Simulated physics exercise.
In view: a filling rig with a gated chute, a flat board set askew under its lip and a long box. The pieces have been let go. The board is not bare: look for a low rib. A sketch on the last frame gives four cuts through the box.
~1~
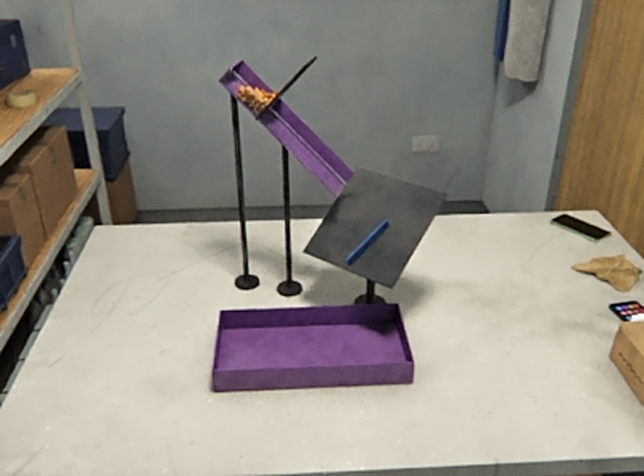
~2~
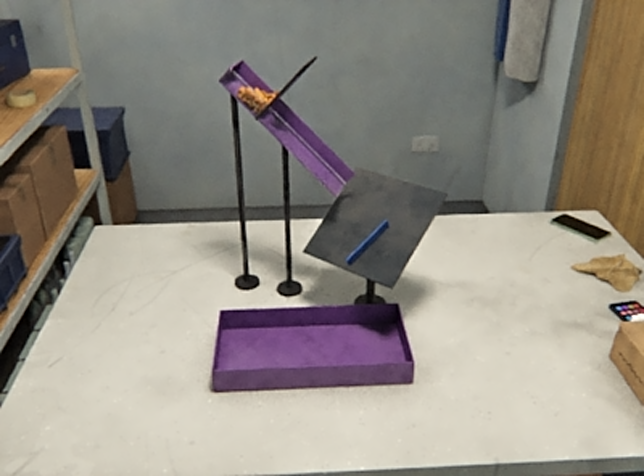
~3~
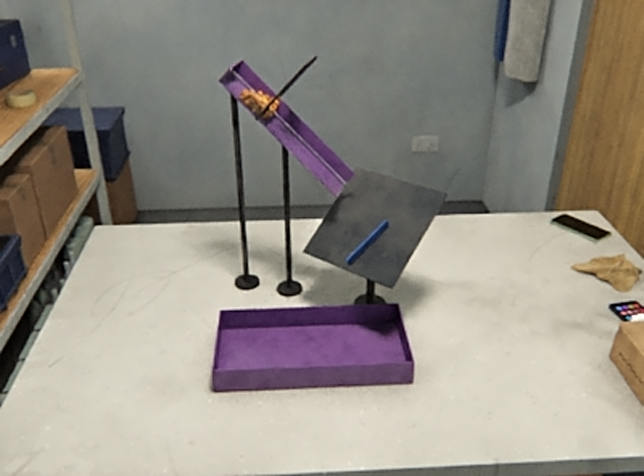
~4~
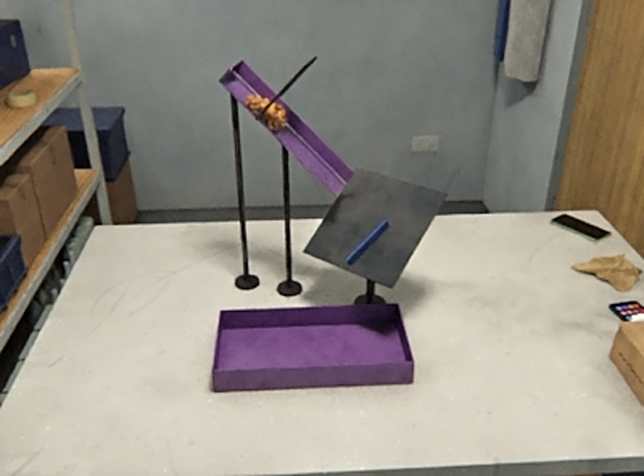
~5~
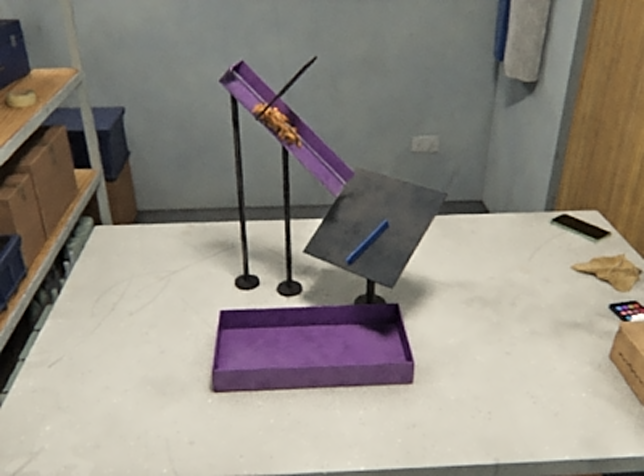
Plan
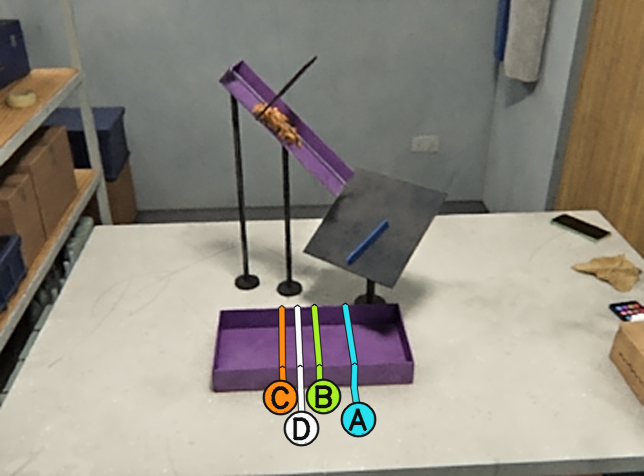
A purple sloping chute on thin black stands rises over a pale table in a grey-walled storeroom, seen from the front and slightly above by a still camera. Below it are a tilted dark grey board with a blue rib and an empty purple box, with boxed shelves at left. Small orange-brown pieces near the chute's top slide past the black gate, stretching out down the channel.
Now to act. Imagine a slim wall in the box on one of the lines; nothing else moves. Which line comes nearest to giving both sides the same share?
Choose B.
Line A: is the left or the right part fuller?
Left.
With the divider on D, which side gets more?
The right side.
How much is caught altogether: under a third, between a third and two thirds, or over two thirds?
Over two thirds.
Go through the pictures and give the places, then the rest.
Load behind the gate at (259, 99), roasted chickpeas; lip of the chute at (340, 191), sloping fairly steeply, in the first picture.
Middle of the board at (373, 223), tilted fairly steeply; middle of its low edge at (345, 269); of its high edge at (400, 180), in the second picture.
Front corners of the box at (212, 370) and (414, 362), empty; front of the load at (274, 112), in the third picture.
Middle of the load at (268, 108); its front at (283, 126), about a quarter of the way to the lip; rib from (386, 220) to (346, 260), in the fourth picture.
Middle of the load at (279, 120); its front at (299, 145), about half of the way to the lip, in the fifth picture.
On the marked copy, line A crosses the front rim at (354, 364); line B crosses the front rim at (319, 366); line C crosses the front rim at (282, 368); line D crosses the front rim at (300, 367).
If A is chosen, of what is caught, most on the left of the divider, a small part on the right.
If B is chosen, of what is caught, about half on the left of the divider, about half on the right.
If C is chosen, of what is caught, none on the left of the divider, all on the right.
If D is chosen, of what is caught, a stray few on the left of the divider, nearly all on the right.
